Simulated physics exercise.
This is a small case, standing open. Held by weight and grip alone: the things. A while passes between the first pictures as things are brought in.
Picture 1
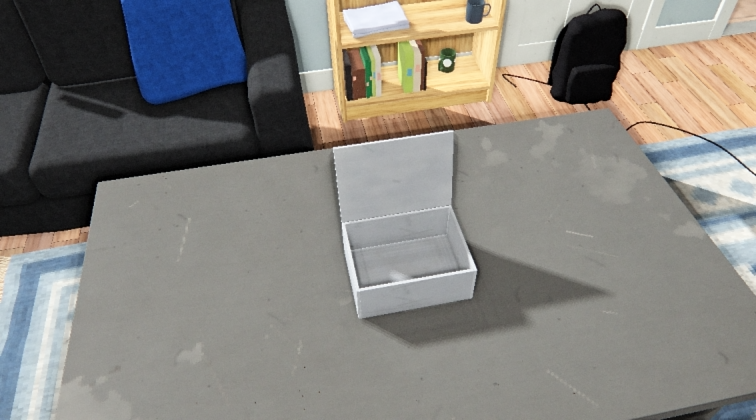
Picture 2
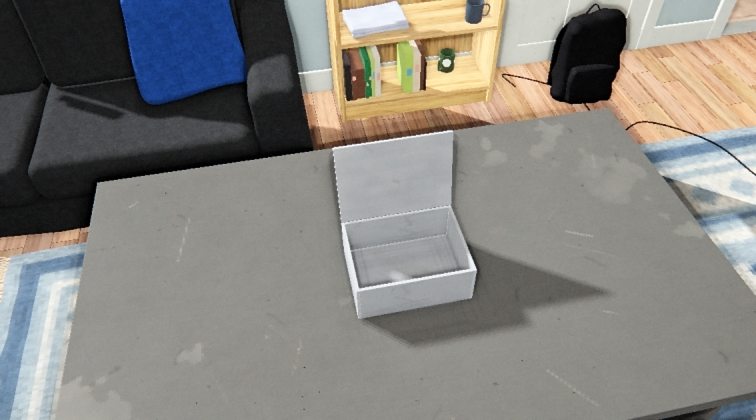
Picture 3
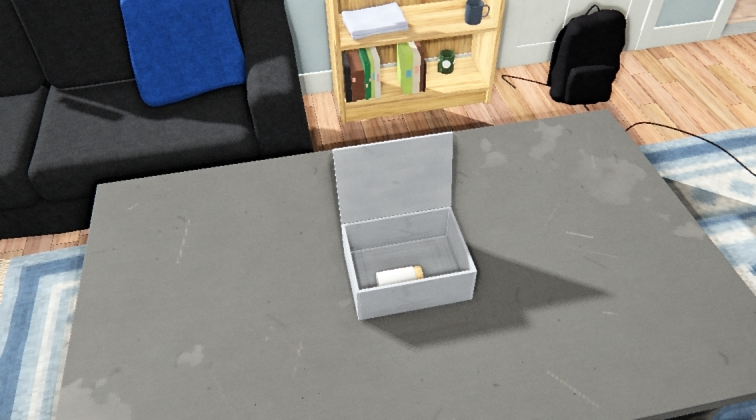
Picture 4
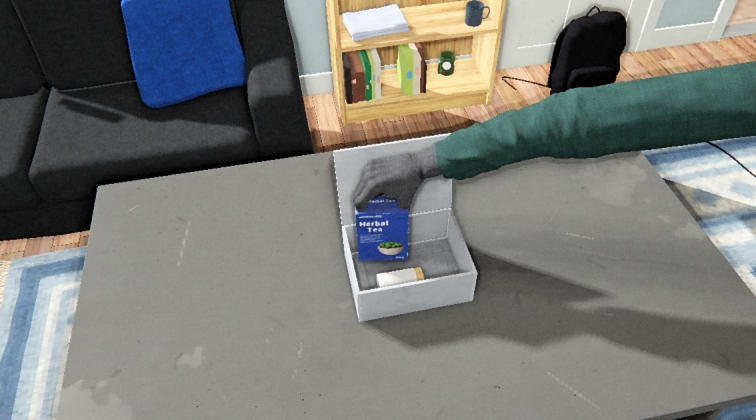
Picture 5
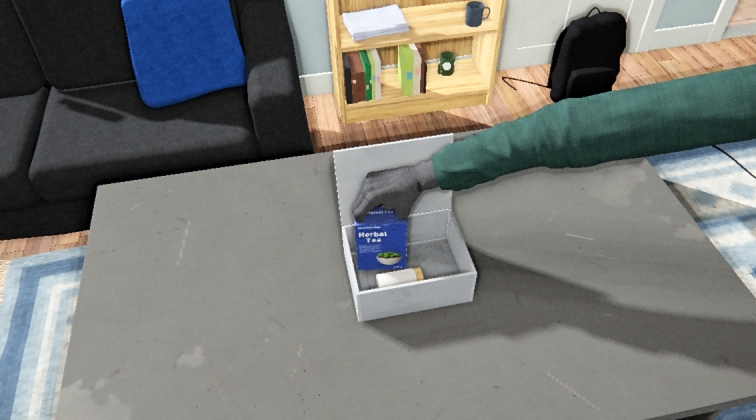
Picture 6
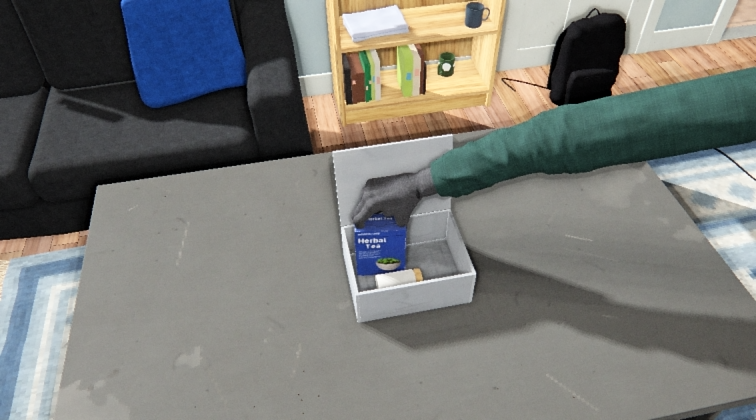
On a grey table, a white shaker appears in an open case, then a hand lowers a blue packet inside.
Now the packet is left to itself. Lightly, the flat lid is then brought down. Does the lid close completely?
No: The lid falls short.
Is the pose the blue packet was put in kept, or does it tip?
Well, the blue packet ends up skewed.
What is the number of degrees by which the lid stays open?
Some 4 degrees above the rim, more or less.
Then, 1.60 s past the last view, lid 62° above the rim; blue packet rocked 5° from its first pose near (380, 247).
Then, 2.20 s past the last view, lid 16° above the rim; blue packet rocked 55° from its first pose near (383, 265).
Finally, lid 4° above the rim; down or leaning hard in the box, blue packet; white shaker still in place. Final places as the last picture's camera would see them, blue packet near (381, 256).
